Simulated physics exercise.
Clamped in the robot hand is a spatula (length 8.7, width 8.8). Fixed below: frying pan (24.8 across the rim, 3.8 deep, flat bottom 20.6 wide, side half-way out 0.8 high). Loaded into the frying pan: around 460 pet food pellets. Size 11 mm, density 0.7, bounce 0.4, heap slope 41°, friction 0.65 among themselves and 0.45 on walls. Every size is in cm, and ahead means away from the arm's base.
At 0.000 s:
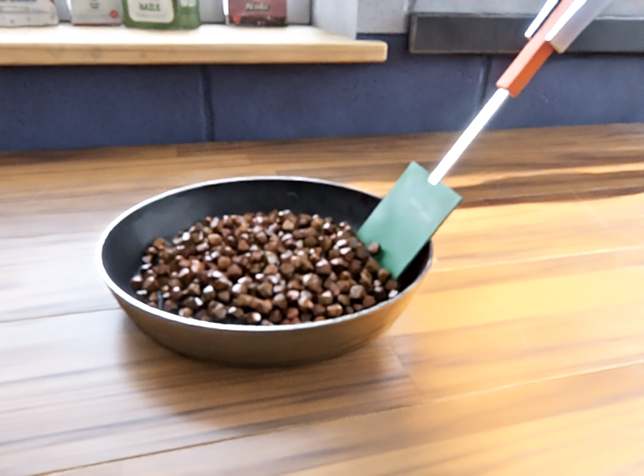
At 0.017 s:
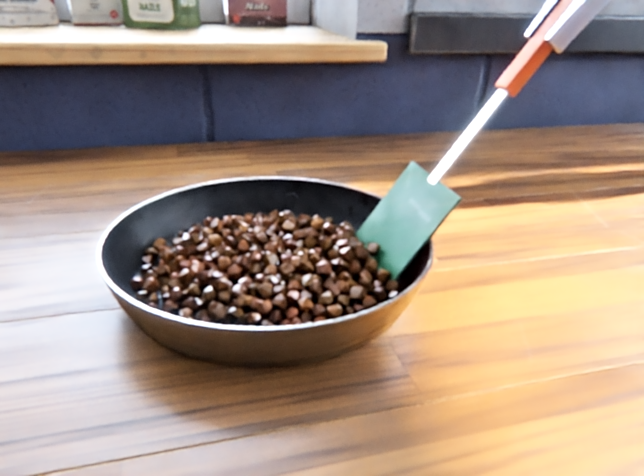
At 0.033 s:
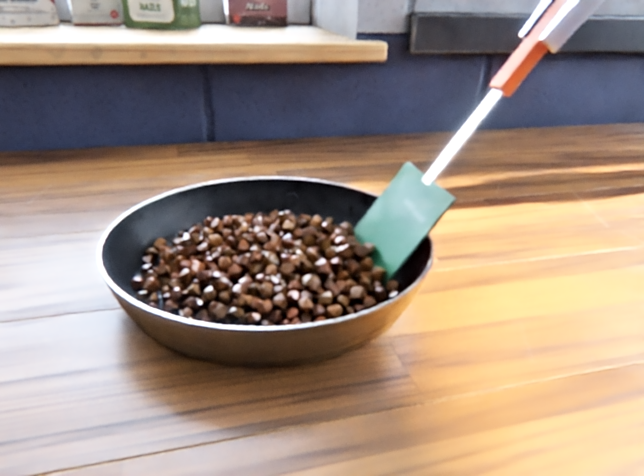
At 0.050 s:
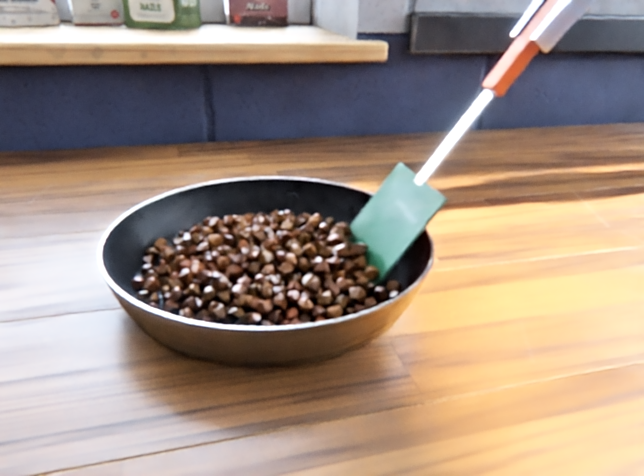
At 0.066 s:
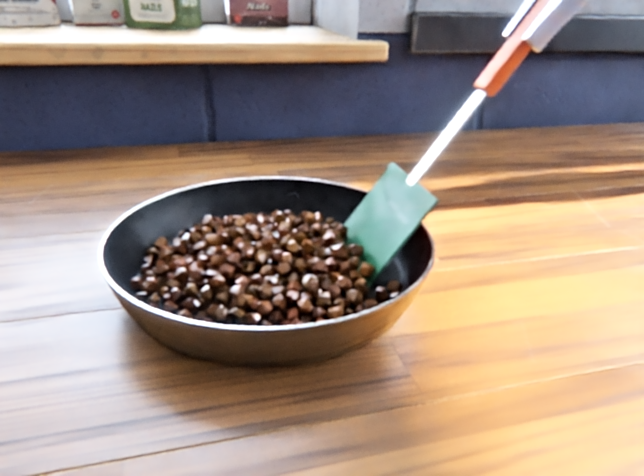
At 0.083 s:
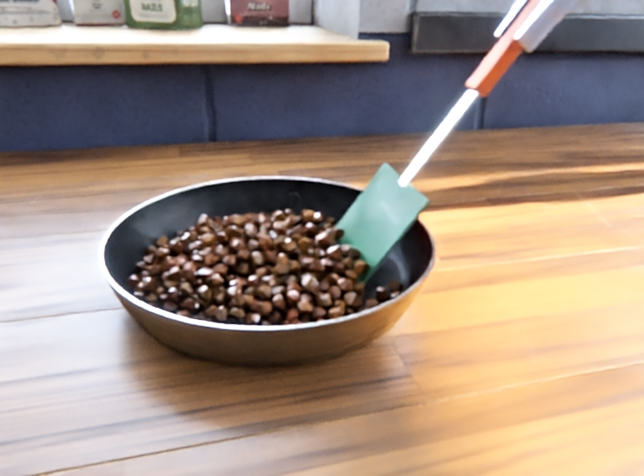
A green spatula slides slowly left through brown pellets heaped in a dark frying pan.
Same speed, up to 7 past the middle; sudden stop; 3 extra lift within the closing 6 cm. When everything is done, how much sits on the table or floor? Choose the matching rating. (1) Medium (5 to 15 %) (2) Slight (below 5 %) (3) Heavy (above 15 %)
Answer: 2.
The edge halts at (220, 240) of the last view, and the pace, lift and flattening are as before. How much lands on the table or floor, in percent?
Roughly 0 per cent.
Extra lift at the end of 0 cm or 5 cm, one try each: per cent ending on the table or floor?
Close to 0 and 0 percent respectively.
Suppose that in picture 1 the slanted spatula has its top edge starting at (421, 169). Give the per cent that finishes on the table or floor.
I'd estimate close to 5 per cent.
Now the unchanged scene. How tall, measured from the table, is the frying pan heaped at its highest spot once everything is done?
Height at the end: Around 5.5 cm.
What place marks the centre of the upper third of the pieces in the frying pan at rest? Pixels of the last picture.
Somewhere near (160, 255) in the last picture.
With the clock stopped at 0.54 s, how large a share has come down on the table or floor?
0 %.
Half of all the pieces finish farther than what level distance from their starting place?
Somewhere about 4 centimetres, I'd say.
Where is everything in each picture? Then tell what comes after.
The first picture shows spatula top edge at (436, 178), sloping 54°; upper third of the load around (272, 254), from x 140 to 395, top at y 215; 459 in the frying pan.
The second picture shows spatula top edge at (435, 178), sloping 54°; upper third of the load around (273, 254), from x 140 to 395, top at y 215.
The third picture shows spatula top edge at (430, 179), sloping 54°; upper third of the load around (279, 253), from x 140 to 395, top at y 215.
The fourth picture shows spatula top edge at (422, 179), sloping 54°; upper third of the load around (280, 252), from x 140 to 395, top at y 215.
The fifth picture shows spatula top edge at (414, 180), sloping 54°; upper third of the load around (276, 252), from x 135 to 395, top at y 215.
The sixth picture shows spatula top edge at (406, 180), sloping 54°; upper third of the load around (267, 253), from x 135 to 400, top at y 215; 459 in the frying pan.
After 0.19 s, sloping 54°, highest piece 4 above the table; 459 in the frying pan.
After 0.29 s, sloping 54°, highest piece 5 above the table; 459 in the frying pan.
After 0.54 s, sloping 54°, highest piece 5 above the table; 454 in the frying pan, 4 on the table or floor, 1 on the blade or in flight.
After 1.59 s, sloping 54°, highest piece 5 above the table; 454 in the frying pan, 5 on the table or floor.
At rest, 454 in the frying pan, 5 on the table or floor. That is 1 % on the table or floor.
